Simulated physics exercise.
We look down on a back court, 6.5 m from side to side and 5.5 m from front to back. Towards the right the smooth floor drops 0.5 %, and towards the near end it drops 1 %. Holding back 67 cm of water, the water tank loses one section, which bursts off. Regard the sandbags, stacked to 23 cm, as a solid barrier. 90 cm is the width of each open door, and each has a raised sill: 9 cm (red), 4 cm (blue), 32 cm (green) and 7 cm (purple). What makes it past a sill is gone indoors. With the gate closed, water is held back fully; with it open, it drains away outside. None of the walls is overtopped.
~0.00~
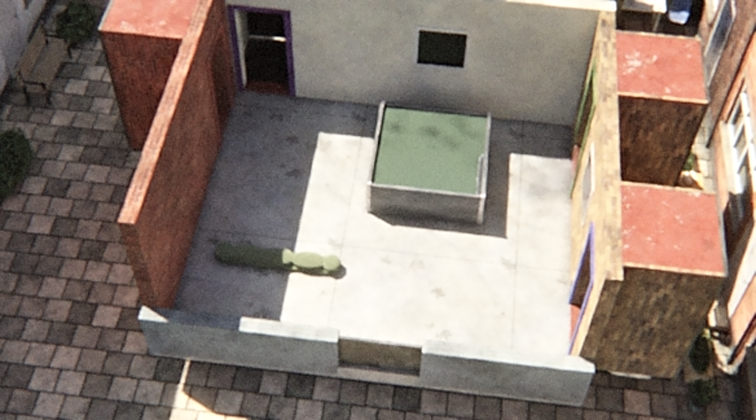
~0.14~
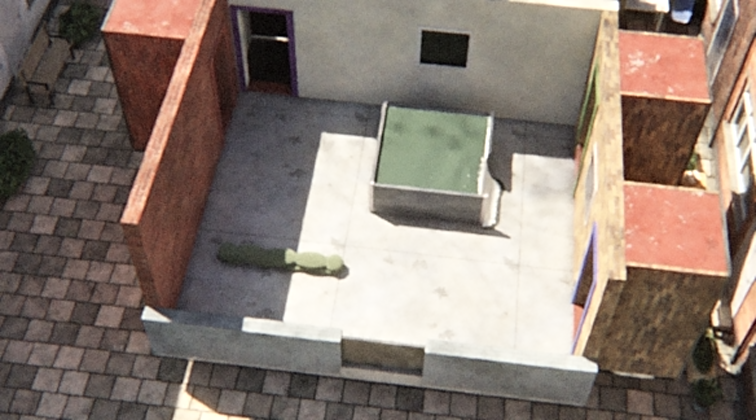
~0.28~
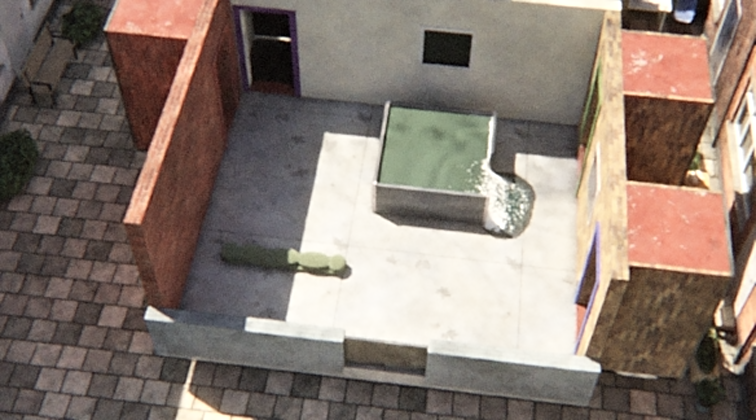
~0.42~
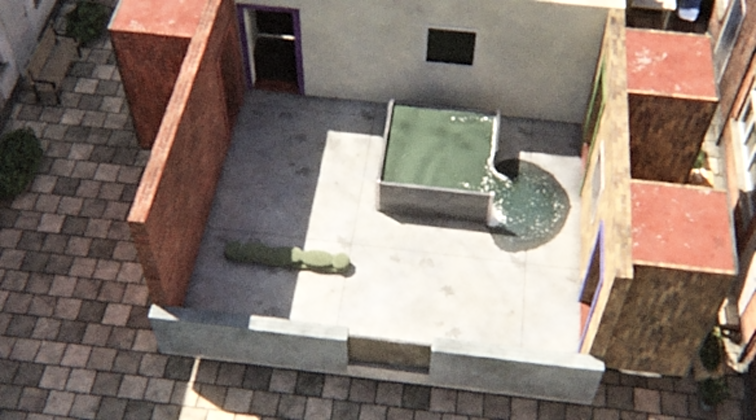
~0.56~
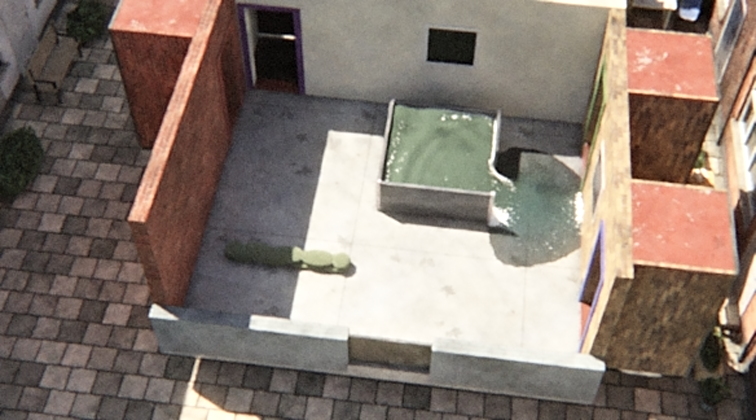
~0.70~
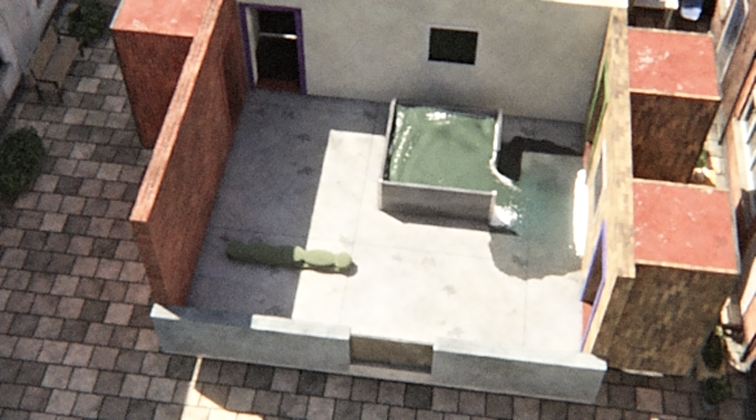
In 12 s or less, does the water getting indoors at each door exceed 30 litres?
The red door will undershoot the limit; the blue door will overshoot the limit; the green door will undershoot the limit; the purple door will undershoot the limit.
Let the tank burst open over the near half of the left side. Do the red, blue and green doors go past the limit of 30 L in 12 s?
So red tops it, blue tops it, green stays lower.
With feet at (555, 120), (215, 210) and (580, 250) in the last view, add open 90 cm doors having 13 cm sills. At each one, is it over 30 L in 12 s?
The first one exceeds it, the second one doesn't reach it, and the third one exceeds it.
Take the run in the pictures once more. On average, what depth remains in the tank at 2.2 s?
36 cm.
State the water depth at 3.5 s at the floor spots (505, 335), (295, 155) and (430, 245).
Depths in turn: Roughly 10, 0 and 0 centimetres.
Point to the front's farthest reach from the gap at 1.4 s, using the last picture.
(581, 359).
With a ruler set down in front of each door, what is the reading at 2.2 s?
In cm: Red 0, blue 11, green 24, purple 0.
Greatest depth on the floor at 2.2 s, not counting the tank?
Peak depth: Approx. 37 cm.
After 1.4 s water covers 15 % of the floor and is deepest (44 cm) near (573, 215); red door not reached, blue door 8 cm at the sill, 0 L in, green door 26 cm at the sill, 0 L in, purple door not reached.
After 2.2 s water covers 25 % of the floor and is deepest (37 cm) near (584, 126); red door not reached, blue door 11 cm at the sill, 12 L in, green door 24 cm at the sill, 1 L in, purple door not reached.
After 3.5 s water covers 45 % of the floor and is deepest (27 cm) near (581, 379); red door not reached, blue door 8 cm at the sill, 34 L in, green door 17 cm at the sill, 1 L in, purple door not reached.
After 7.0 s water covers 85 % of the floor and is deepest (17 cm) near (581, 379); red door 9 cm at the sill, 7 L in, blue door 9 cm at the sill, 108 L in, green door 9 cm at the sill, 1 L in, purple door 5 cm at the sill, 3 L in.
After 12.0 s water covers 95 % of the floor and is deepest (12 cm) near (377, 354); red door 5 cm at the sill, 8 L in, blue door 8 cm at the sill, 165 L in, green door 5 cm at the sill, 1 L in, purple door 5 cm at the sill, 5 L in.
